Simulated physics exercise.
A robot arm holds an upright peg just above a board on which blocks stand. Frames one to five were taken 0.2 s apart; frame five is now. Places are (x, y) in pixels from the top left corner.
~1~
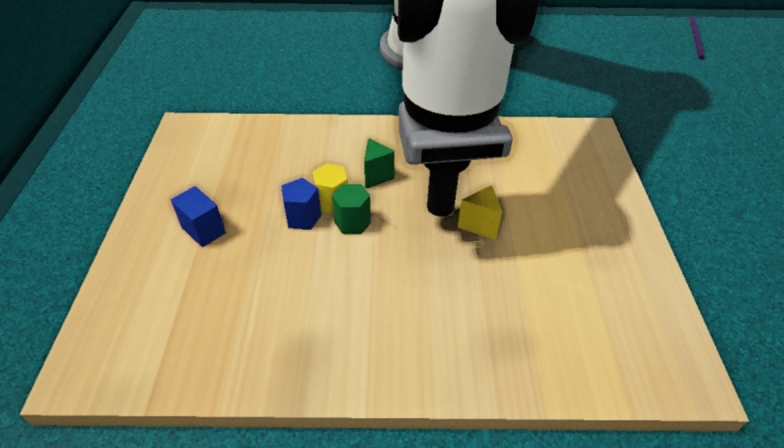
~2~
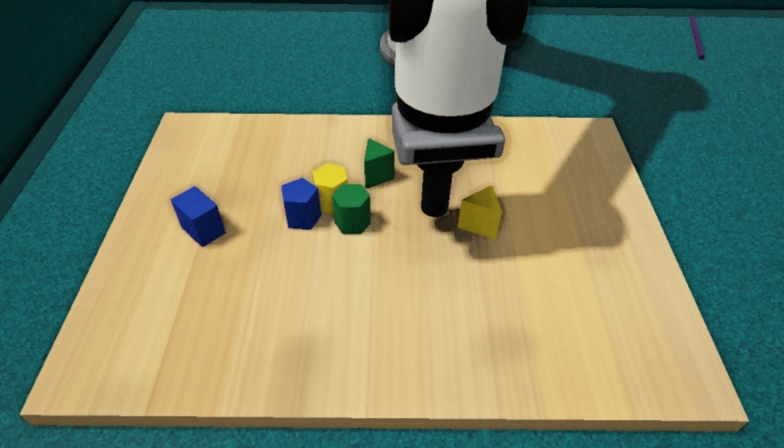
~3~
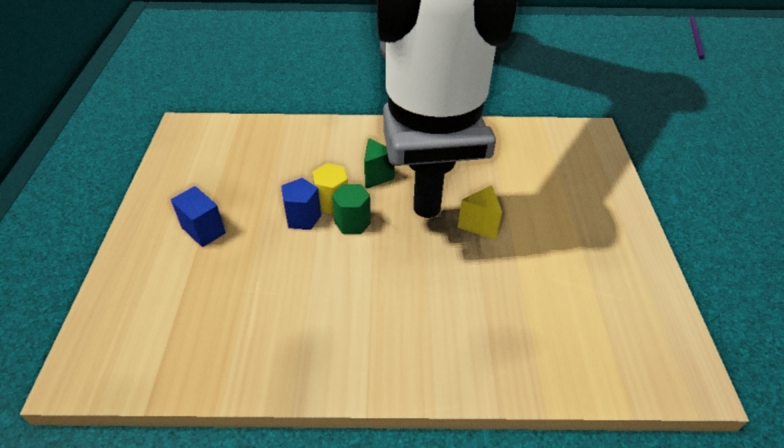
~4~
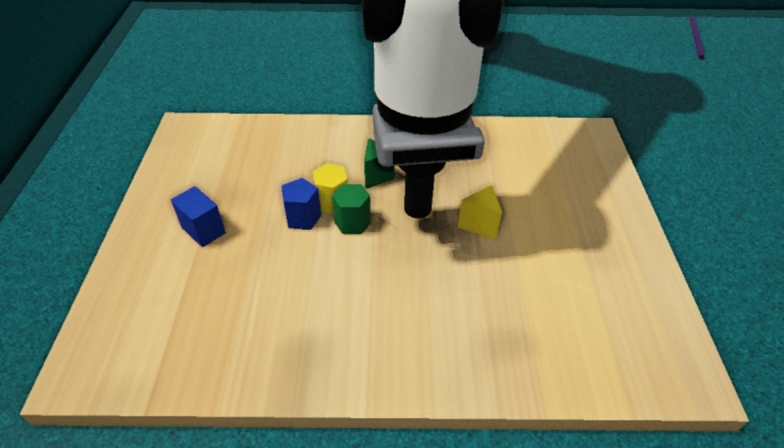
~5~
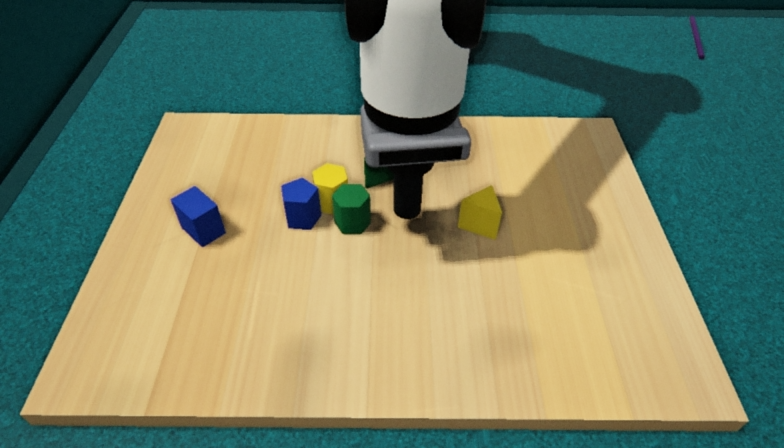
The clip opens with a robot arm holding a dark peg upright beside a yellow triangular block on a wooden board, with blue, green and yellow blocks to the left. The arm moves the peg slowly left, away from the triangular block and toward the green six-sided one, while the blocks stay still.
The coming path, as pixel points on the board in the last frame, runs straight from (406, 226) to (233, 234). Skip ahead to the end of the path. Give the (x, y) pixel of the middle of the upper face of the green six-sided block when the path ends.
My best guess is (206, 189).
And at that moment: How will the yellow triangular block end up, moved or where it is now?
It holds its position.
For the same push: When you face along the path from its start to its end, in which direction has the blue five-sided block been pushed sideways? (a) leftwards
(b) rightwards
Correct choice: B.
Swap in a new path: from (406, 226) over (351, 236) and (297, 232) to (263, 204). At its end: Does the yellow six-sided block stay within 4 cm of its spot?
The answer is yes.
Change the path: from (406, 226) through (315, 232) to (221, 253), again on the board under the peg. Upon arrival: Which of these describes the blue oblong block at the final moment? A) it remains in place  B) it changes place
The one that fits is B, it changes place.
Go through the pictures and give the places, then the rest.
Peg's lower end at (440, 207); blue oblong block at (194, 202); blue five-sided block at (298, 190); yellow six-sided block at (330, 175); green six-sided block at (351, 195); yellow triangular block at (485, 198), in the first picture.
Peg at (435, 208); blocks still, in the second picture.
Peg at (427, 209); blocks still, in the third picture.
Peg at (418, 209); blocks still, in the fourth picture.
Peg at (407, 210); blue oblong block at (194, 202); blue five-sided block at (298, 190); yellow six-sided block at (330, 175); green six-sided block at (351, 195); yellow triangular block at (485, 198), in the fifth picture.
What follows on the original path. One third of the way, peg at (347, 212); blue five-sided block at (283, 190); yellow six-sided block at (321, 172), turned 30° clockwise; green six-sided block at (315, 196).
Two thirds of the way, peg at (287, 215); blue five-sided block at (230, 182), turned 20° clockwise; yellow six-sided block at (321, 172), turned 35° clockwise; green six-sided block at (256, 195), turned 15° clockwise.
At the end, peg at (228, 217); blue oblong block at (178, 206); blue five-sided block at (203, 168), turned 60° clockwise; yellow six-sided block at (321, 172), turned 35° clockwise; green six-sided block at (206, 189), turned 55° clockwise; yellow triangular block still.
